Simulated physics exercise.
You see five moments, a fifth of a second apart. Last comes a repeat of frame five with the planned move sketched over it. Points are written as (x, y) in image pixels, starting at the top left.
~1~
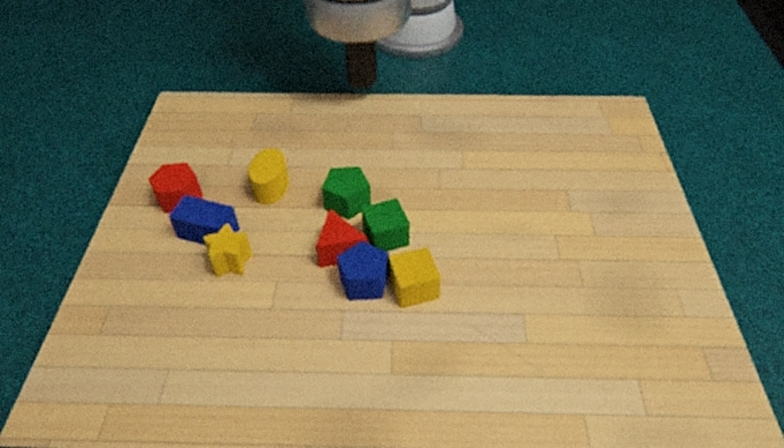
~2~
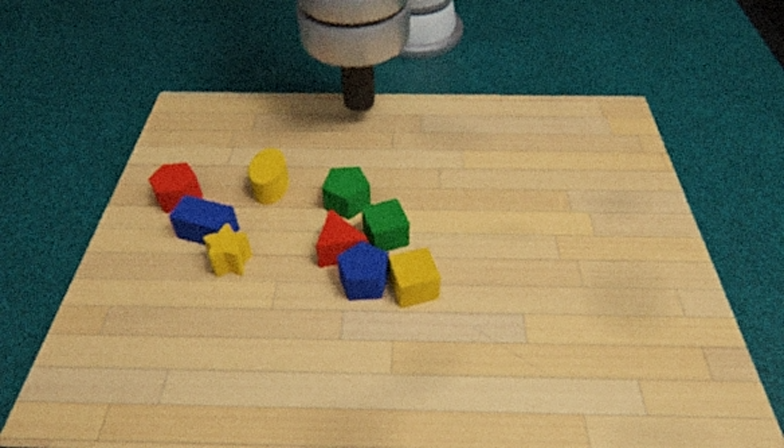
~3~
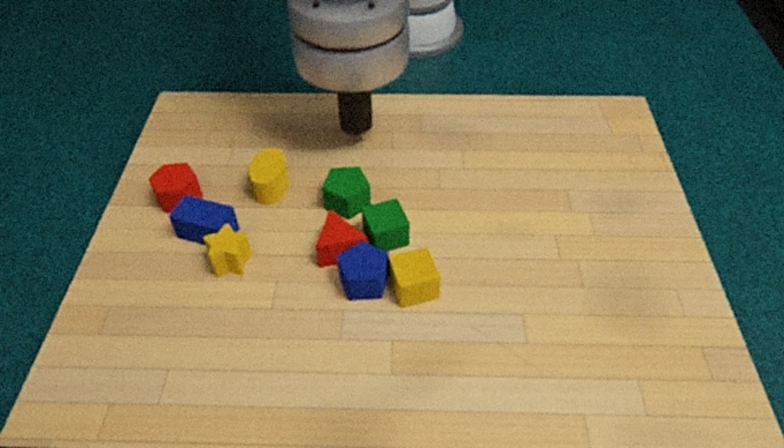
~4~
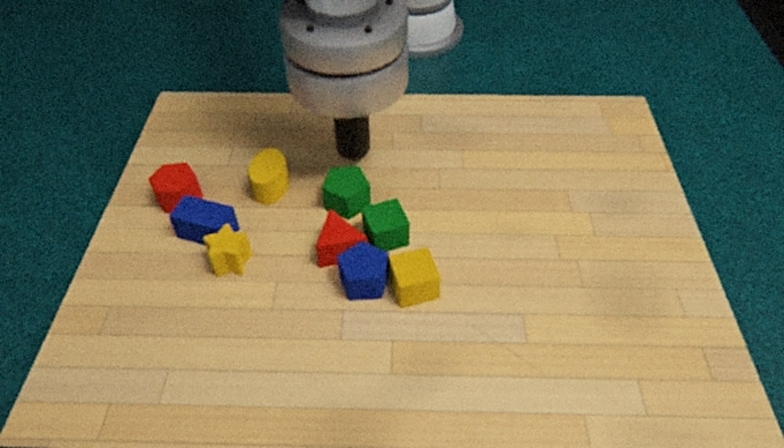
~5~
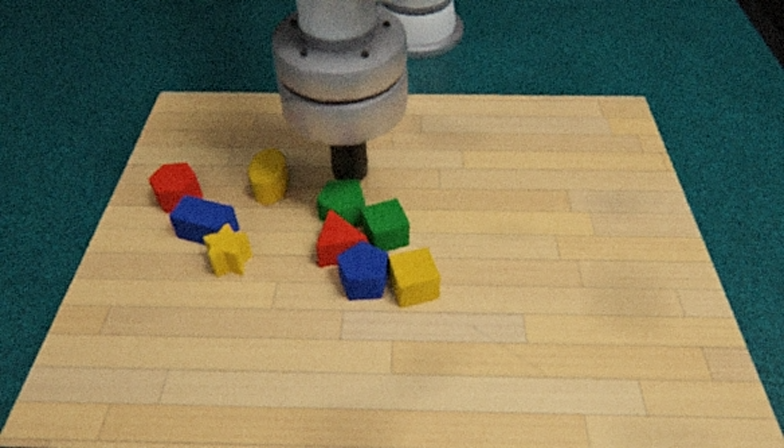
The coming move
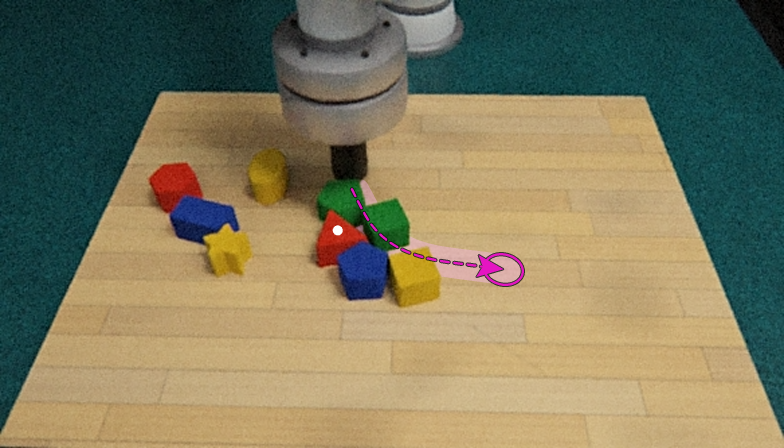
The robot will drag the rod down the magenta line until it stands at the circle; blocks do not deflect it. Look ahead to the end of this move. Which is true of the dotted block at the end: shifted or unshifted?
It is moved from its place.
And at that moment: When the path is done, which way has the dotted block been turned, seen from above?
Verdict: Counterclockwise.
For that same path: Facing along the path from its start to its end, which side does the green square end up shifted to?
It goes toward the right-hand side.
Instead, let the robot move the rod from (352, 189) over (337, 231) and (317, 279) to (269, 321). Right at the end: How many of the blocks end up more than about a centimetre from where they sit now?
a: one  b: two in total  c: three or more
Correct choice: B.
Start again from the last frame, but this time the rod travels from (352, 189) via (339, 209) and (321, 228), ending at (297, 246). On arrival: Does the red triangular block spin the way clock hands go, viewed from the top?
In short: No.
Path on the board, from (352, 189) by way of (377, 232) and (433, 260) to (503, 269); the dot is on the red triangular block.
The first path, step by step. One third of the way, rod at (377, 216); red triangular block at (323, 249), turned 30° anticlockwise; green pentagonal block at (336, 221), turned 50° clockwise; green square at (397, 235), turned 15° anticlockwise.
Two thirds of the way, rod at (436, 245); red triangular block at (323, 249), turned 30° anticlockwise; green pentagonal block at (336, 221), turned 50° clockwise; green square at (446, 271), turned 30° clockwise; yellow square at (436, 306), turned 25° clockwise.
At the end, rod at (506, 254); red triangular block at (323, 249), turned 30° anticlockwise; green pentagonal block at (336, 221), turned 50° clockwise; green square at (449, 273), turned 30° clockwise; yellow square at (437, 307), turned 25° clockwise.
